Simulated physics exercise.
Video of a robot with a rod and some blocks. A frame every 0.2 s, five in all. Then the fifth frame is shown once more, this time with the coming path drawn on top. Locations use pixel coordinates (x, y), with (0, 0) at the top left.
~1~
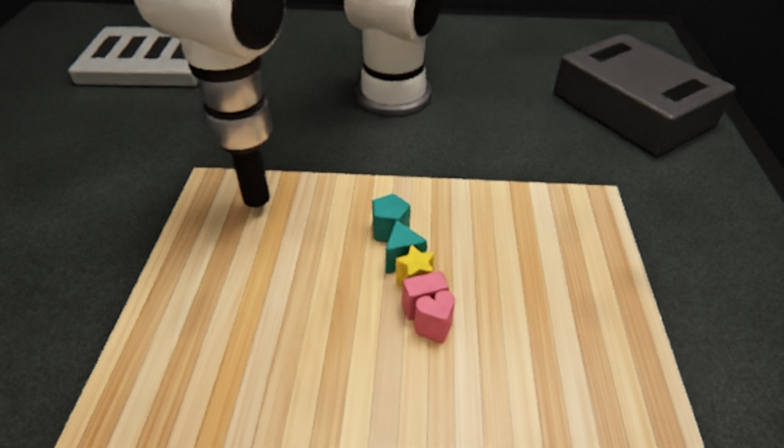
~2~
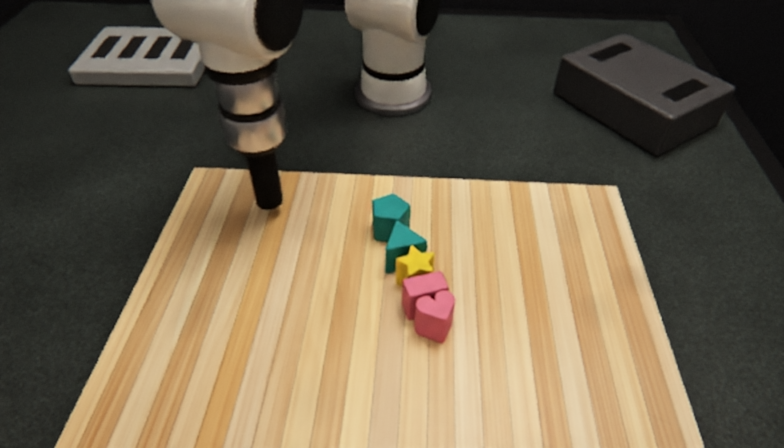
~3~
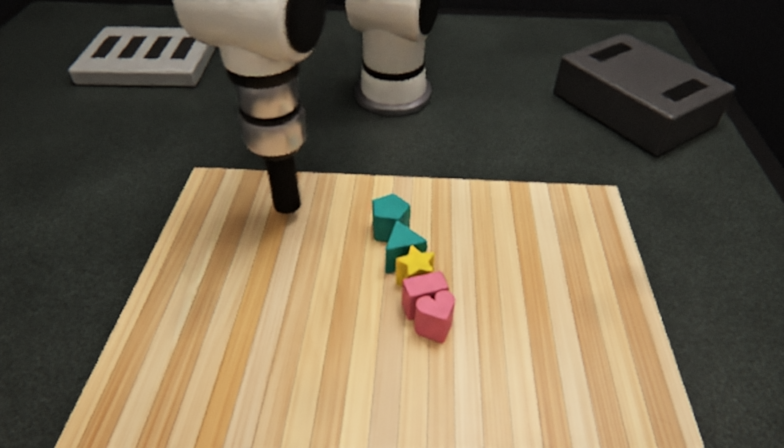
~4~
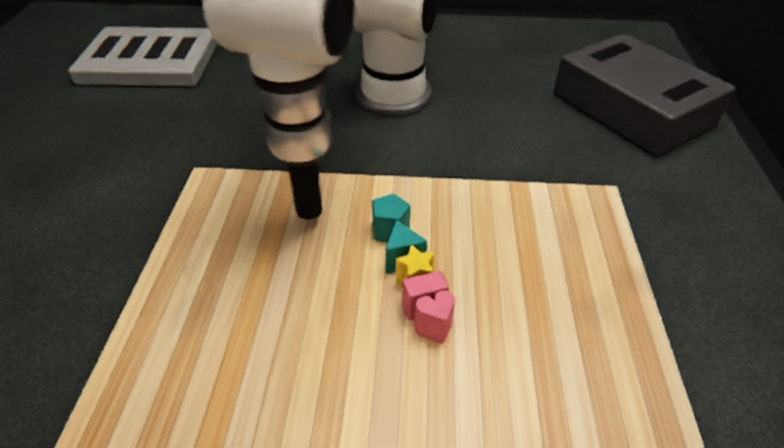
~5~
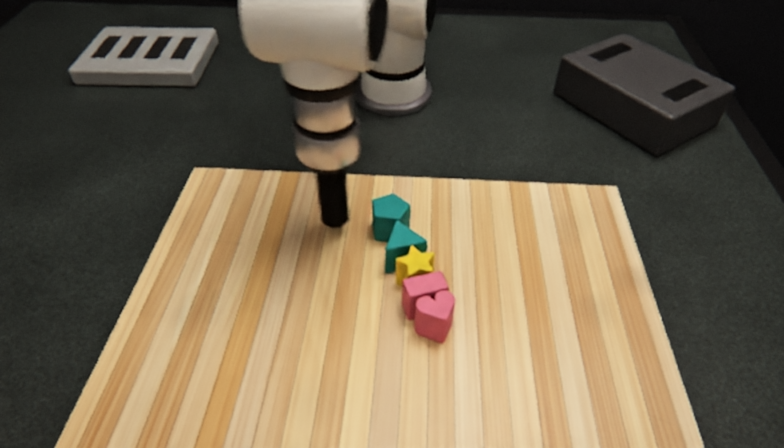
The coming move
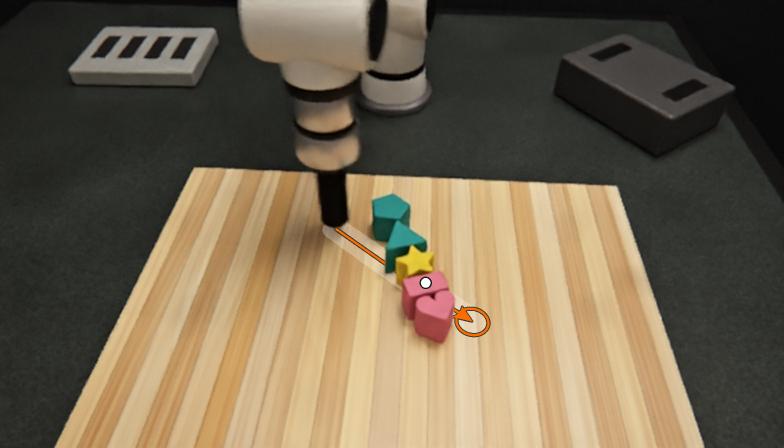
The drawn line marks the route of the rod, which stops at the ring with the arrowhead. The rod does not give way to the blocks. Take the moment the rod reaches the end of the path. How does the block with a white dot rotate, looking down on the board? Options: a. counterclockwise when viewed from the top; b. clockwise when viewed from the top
The answer is b.
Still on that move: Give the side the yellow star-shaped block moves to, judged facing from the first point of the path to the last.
It is displaced to the left.
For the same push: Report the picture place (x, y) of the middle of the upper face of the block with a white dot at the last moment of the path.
It sits at (455, 314).
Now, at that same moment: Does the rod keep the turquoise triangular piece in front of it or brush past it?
My guess is it ends up beside or behind the rod.
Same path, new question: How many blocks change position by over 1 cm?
That makes 3 blocks or more.
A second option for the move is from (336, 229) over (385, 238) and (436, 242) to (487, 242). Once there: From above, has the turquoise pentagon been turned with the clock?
That would be a no.
Drawn move, from (336, 229) to (472, 322); the dot is on the pink rectangle.
The first path, step by step. One third of the way, rod at (377, 247); nothing pushed yet.
Two thirds of the way, rod at (424, 278); turquoise triangular piece at (429, 237), turned 55° anticlockwise; yellow star-shaped block at (454, 265), turned 30° clockwise; pink rectangle at (432, 286), turned 15° clockwise; pink heart at (438, 308), turned 15° clockwise.
At the end, rod at (474, 311); turquoise triangular piece at (429, 237), turned 55° anticlockwise; yellow star-shaped block at (481, 271), turned 35° anticlockwise; pink rectangle at (455, 314), turned 50° clockwise; pink heart at (444, 334), turned 55° clockwise.
